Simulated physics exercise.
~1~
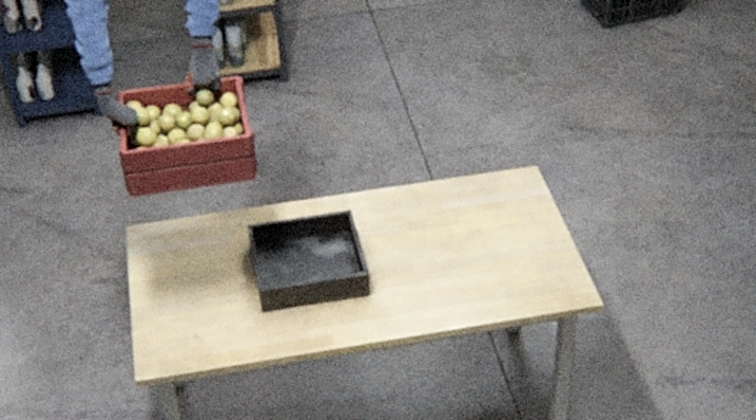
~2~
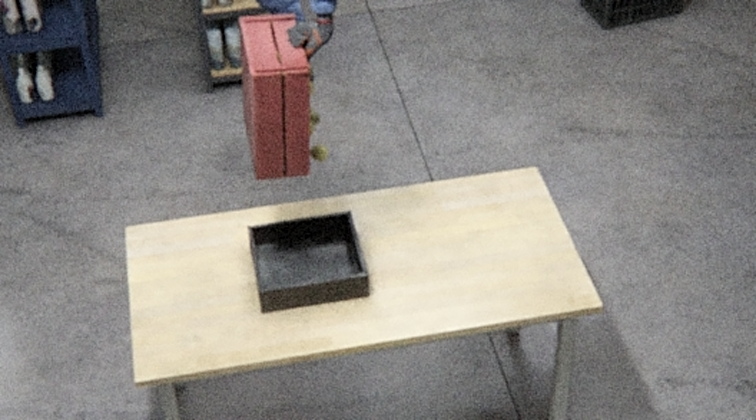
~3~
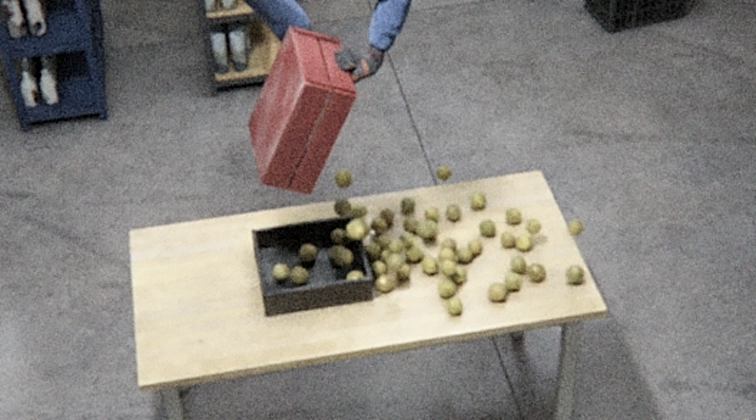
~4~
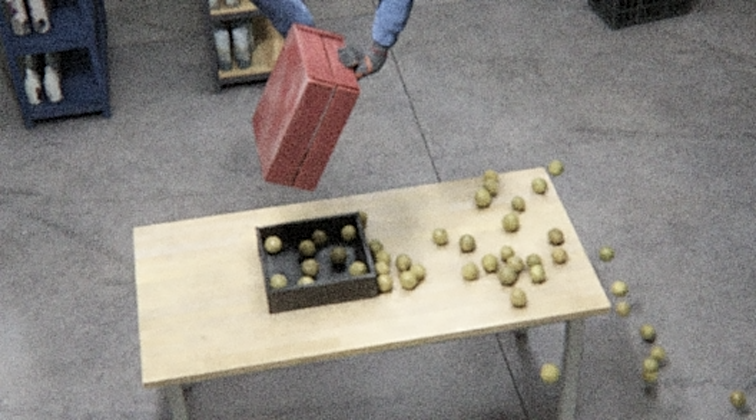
On a grey concrete floor, seen from above by a slightly swaying camera, a pale wooden table holds an empty black carton left of its middle, with shelves of bottles behind. Gloved hands hold a red box full of small yellow apples above the table's far left side. The hands move it right and tip it steeply onto its side until it leans past upright. Apples pour down, some landing in the carton but most scattering across the table to its right. Several roll off the right end and drop toward the floor, leaving only a minority inside the carton.
